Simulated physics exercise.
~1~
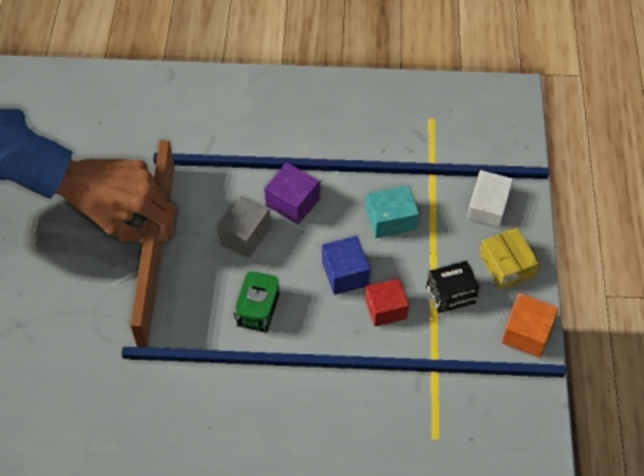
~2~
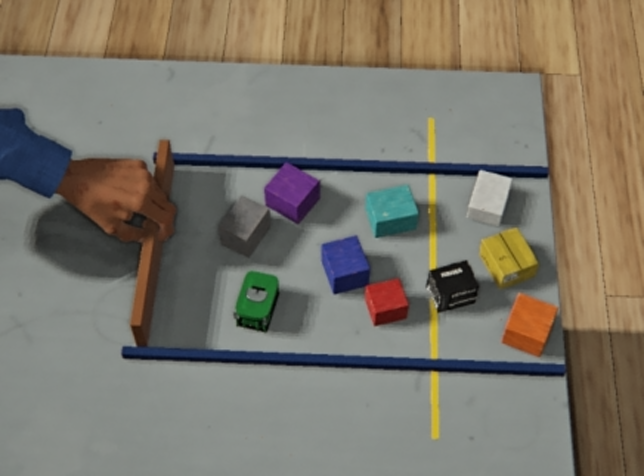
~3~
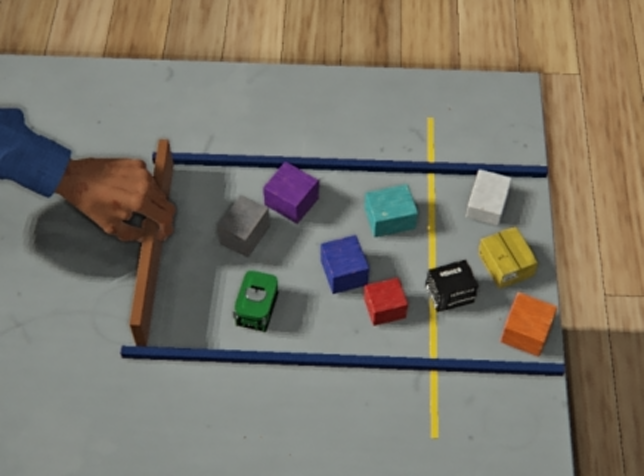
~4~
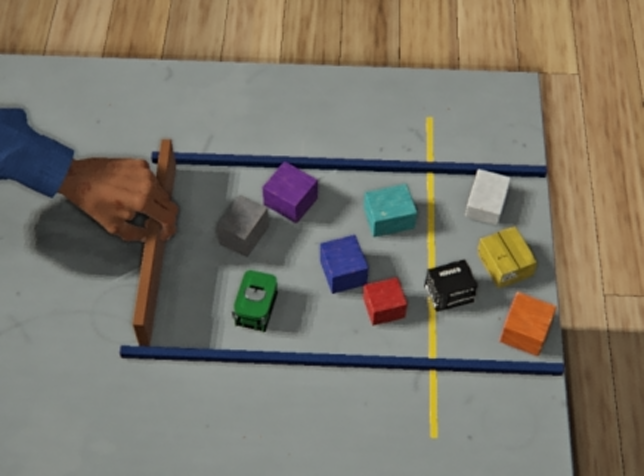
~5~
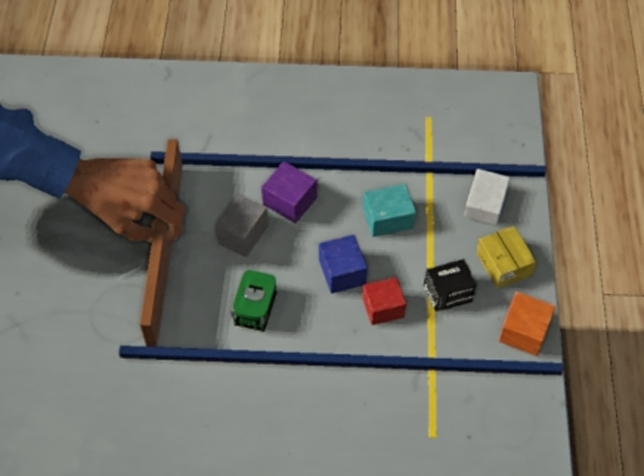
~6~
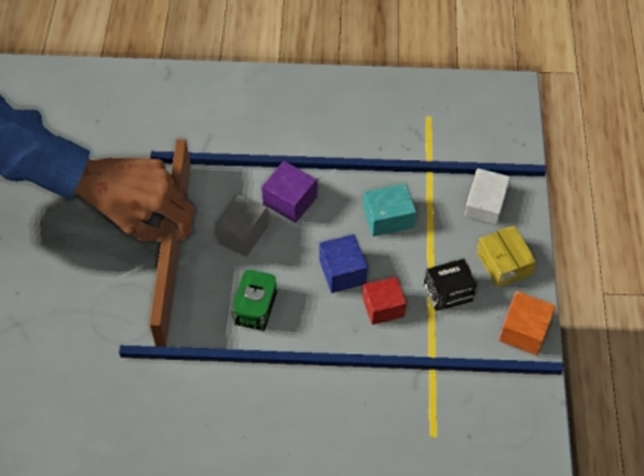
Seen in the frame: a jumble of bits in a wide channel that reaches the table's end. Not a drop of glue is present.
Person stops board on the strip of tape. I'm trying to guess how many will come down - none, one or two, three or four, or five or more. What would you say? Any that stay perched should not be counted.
Pretty sure the pieces that leave the surface number zero this time.
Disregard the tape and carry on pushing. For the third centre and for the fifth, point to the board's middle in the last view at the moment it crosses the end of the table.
At (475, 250) for the third, at (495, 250) for the fifth.
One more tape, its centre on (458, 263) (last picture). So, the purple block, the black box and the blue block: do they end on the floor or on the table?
Purple block stays put, black box stays put, blue block stays put.
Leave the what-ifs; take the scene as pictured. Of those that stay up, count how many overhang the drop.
It's 1.
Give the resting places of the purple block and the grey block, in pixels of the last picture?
They come to rest around (451, 188) and (448, 231).
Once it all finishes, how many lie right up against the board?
Count recorded: 3.
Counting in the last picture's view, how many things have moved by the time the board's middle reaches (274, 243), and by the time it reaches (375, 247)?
Moved so far: 3, then 7.
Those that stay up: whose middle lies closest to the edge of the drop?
The one in question is the yellow box.
A little later, none off yet; orange block at rest near (527, 323); yellow box at rest near (506, 256); white block at rest near (487, 197).
When it is over, the number that fall off is zero.
